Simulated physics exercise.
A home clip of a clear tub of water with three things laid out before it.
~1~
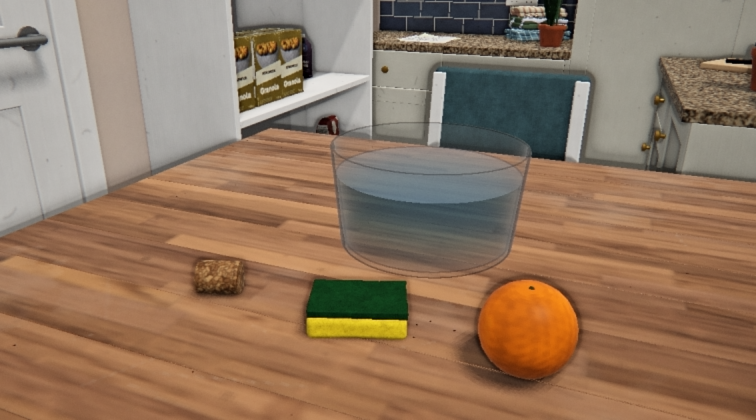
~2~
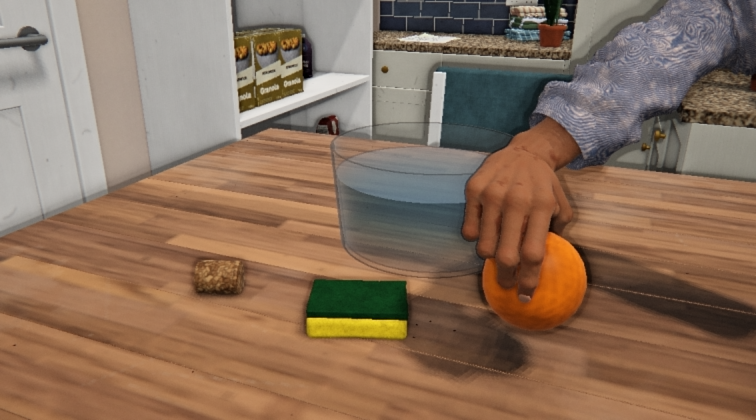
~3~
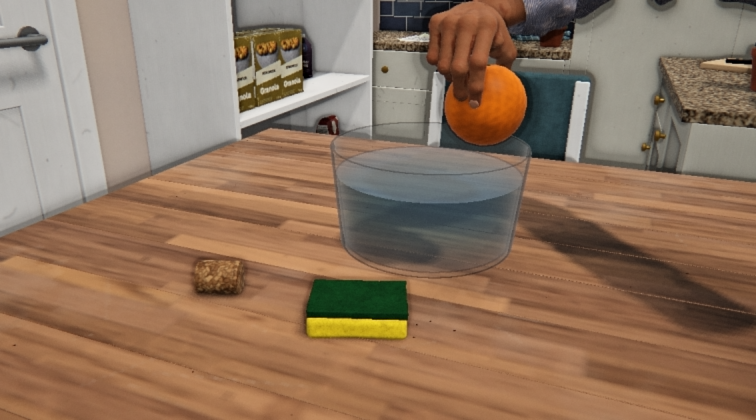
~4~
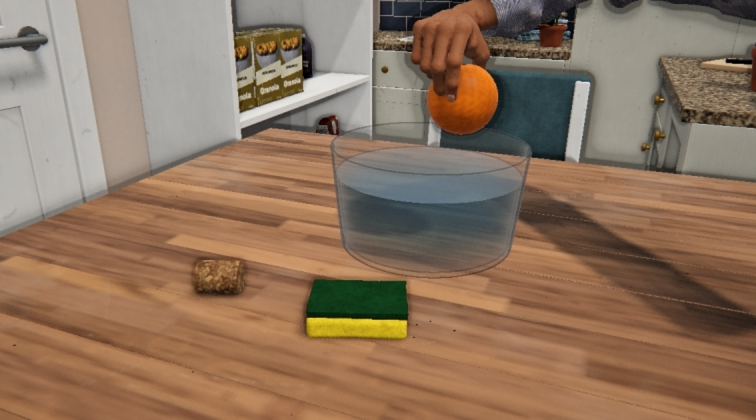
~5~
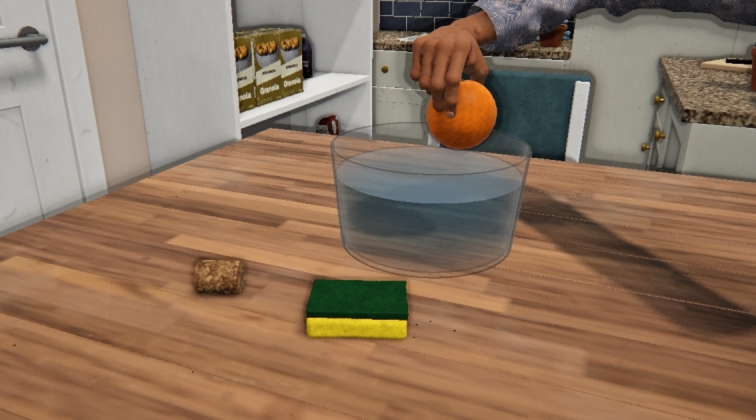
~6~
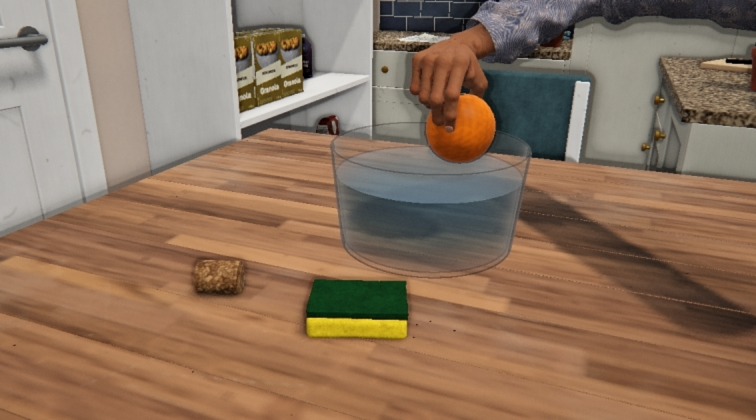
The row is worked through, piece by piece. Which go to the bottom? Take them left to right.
The left one stays at the surface, the middle one stays at the surface, the right one stays at the surface.
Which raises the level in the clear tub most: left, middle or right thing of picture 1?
I say the right thing.
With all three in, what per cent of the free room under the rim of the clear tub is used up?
Close to 20 %.
Shortly, the orange bobs at the top.
Then, the sponge bobs at the top.
At the finish, the cork bobs at the top; afloat, cork, sponge and orange.
